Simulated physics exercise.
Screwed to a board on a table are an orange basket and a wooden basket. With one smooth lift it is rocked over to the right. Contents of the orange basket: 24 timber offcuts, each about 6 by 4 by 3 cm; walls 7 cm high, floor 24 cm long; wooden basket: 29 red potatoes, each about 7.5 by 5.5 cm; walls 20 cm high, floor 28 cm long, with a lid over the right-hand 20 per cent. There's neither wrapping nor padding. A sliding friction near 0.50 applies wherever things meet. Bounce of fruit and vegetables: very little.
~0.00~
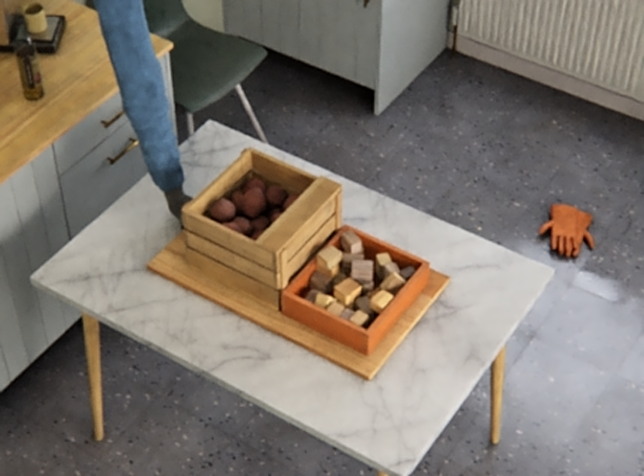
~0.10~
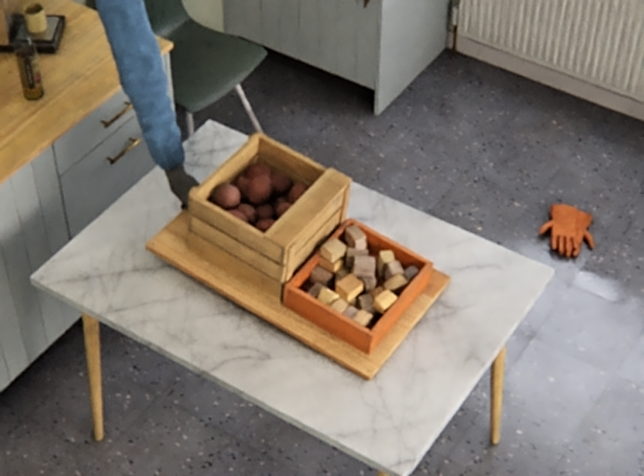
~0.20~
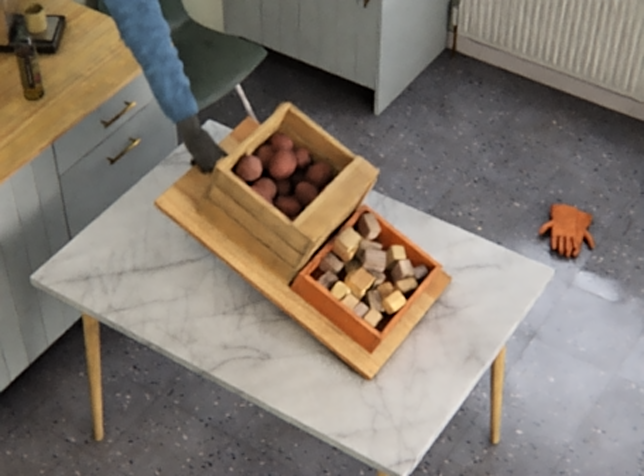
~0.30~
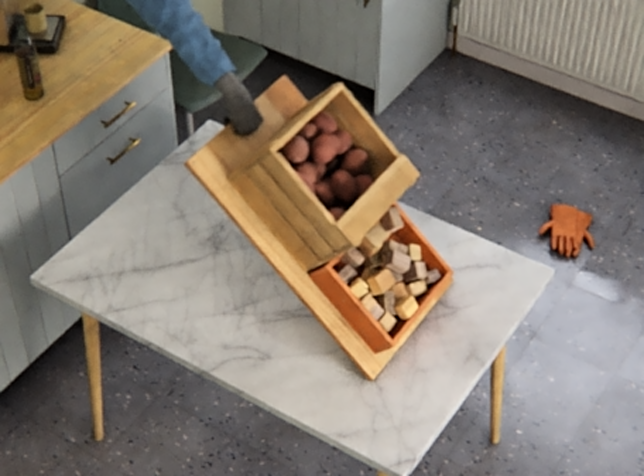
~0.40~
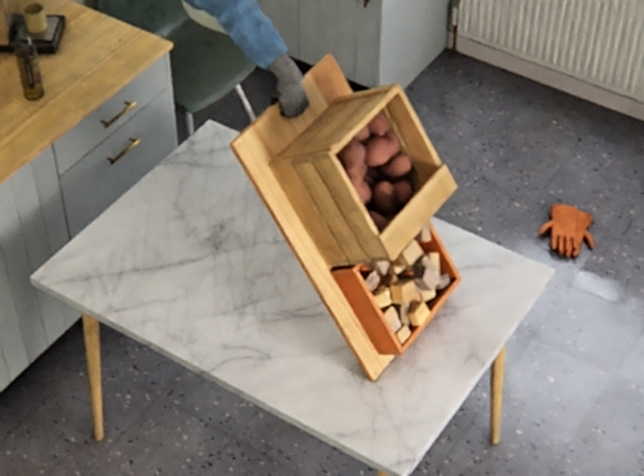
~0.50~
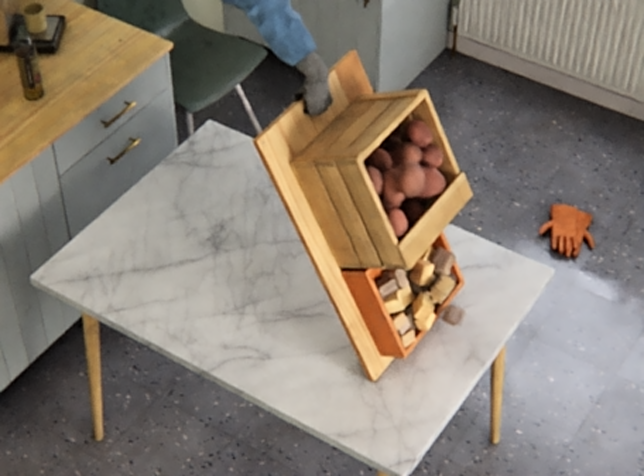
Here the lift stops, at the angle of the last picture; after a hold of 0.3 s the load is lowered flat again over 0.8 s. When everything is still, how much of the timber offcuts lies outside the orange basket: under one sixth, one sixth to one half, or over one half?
It parts with a sixth to half.
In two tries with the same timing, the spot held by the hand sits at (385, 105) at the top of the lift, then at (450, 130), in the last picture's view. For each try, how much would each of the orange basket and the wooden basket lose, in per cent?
Orange basket 80 then 80, wooden basket 60 then 80 per cent.
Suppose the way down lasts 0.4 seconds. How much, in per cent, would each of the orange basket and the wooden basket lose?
In that case orange basket 30, wooden basket 30 per cent.
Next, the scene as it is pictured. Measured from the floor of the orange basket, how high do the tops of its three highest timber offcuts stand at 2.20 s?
Around 7 centimetres.
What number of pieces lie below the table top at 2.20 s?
Count: Roughly 12.
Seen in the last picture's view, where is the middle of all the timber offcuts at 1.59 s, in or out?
Near (380, 309).
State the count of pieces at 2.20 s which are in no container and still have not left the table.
Near 4, give or take.
After 0.77 s, tilt 62°; orange basket 18 in, 6 out and wooden basket 23 in, 6 out.
After 1.11 s, tilt 41°; orange basket 17 in, 7 out and wooden basket 20 in, 9 out.
After 1.59 s, tilt 0°; orange basket 17 in, 7 out and wooden basket 20 in, 9 out.
Final count (at 2.20 s), orange basket 17 in, 7 out and wooden basket 20 in, 9 out. Asked share, 7 of 24, 29 per cent.
